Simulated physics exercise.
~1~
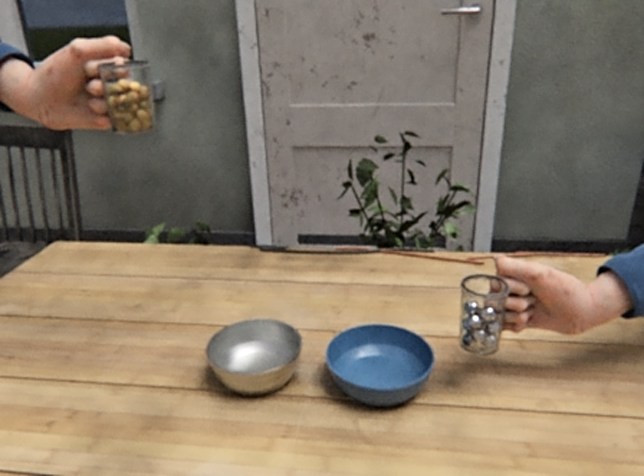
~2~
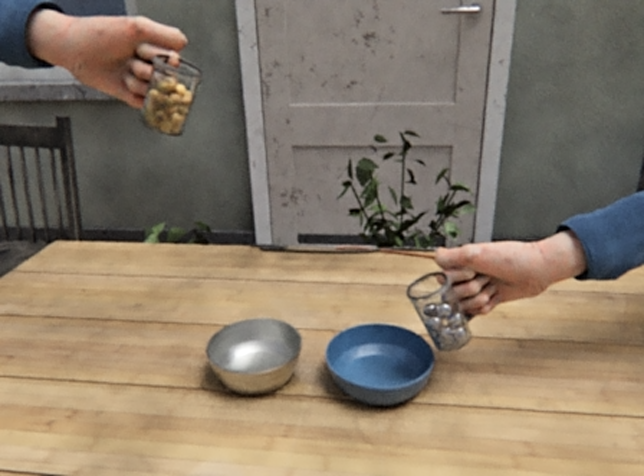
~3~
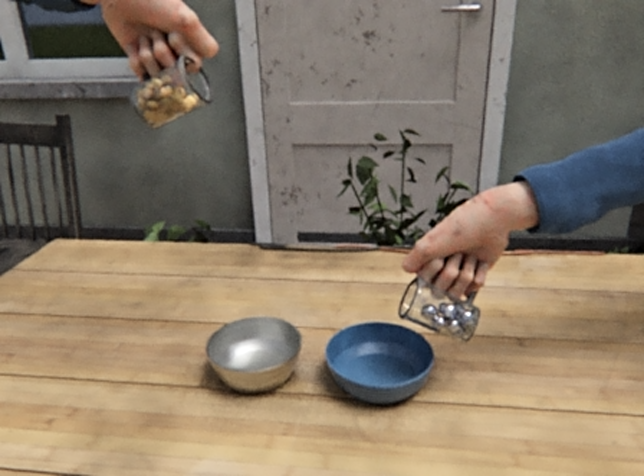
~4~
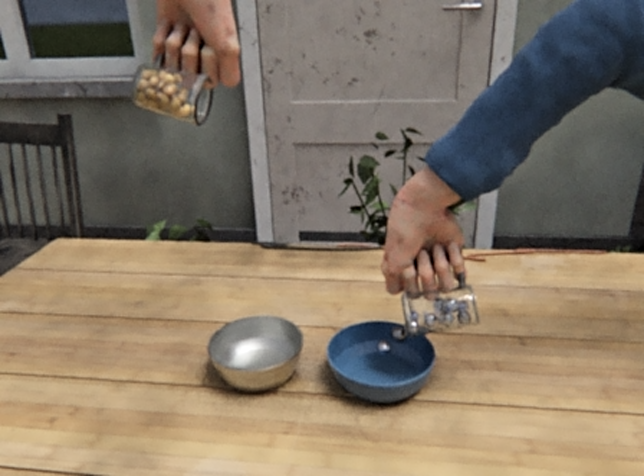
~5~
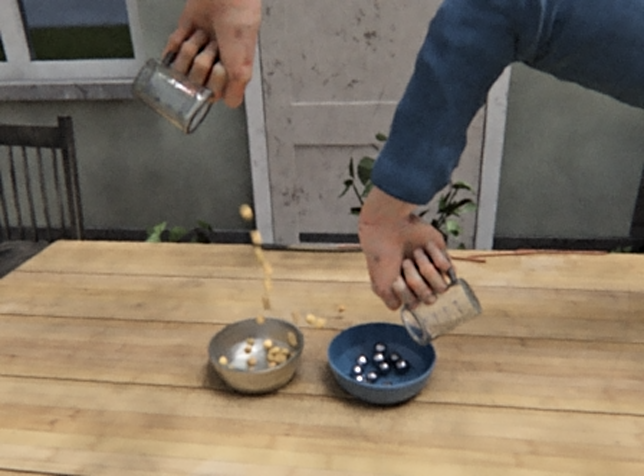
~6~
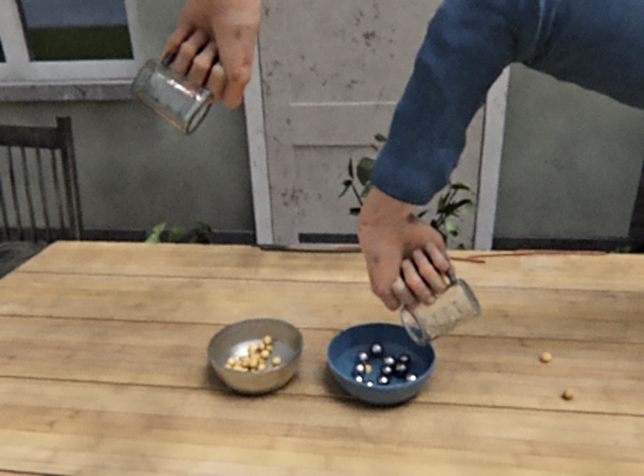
The clip opens on two hands holding clear cups above a wooden table, the left cup of yellowish beads held much higher than the right cup of shiny silvery balls. Both hands move inward and tip their cups toward a metal bowl and a blue bowl. The silvery balls start dropping into the blue bowl first, while the yellowish ones stay in their cup. Then the left cup empties in a long falling stream, and some beads bounce away. Finally, most yellowish beads rest in the metal bowl, a couple lie on the table at right, and the silvery balls all sit in the blue bowl.
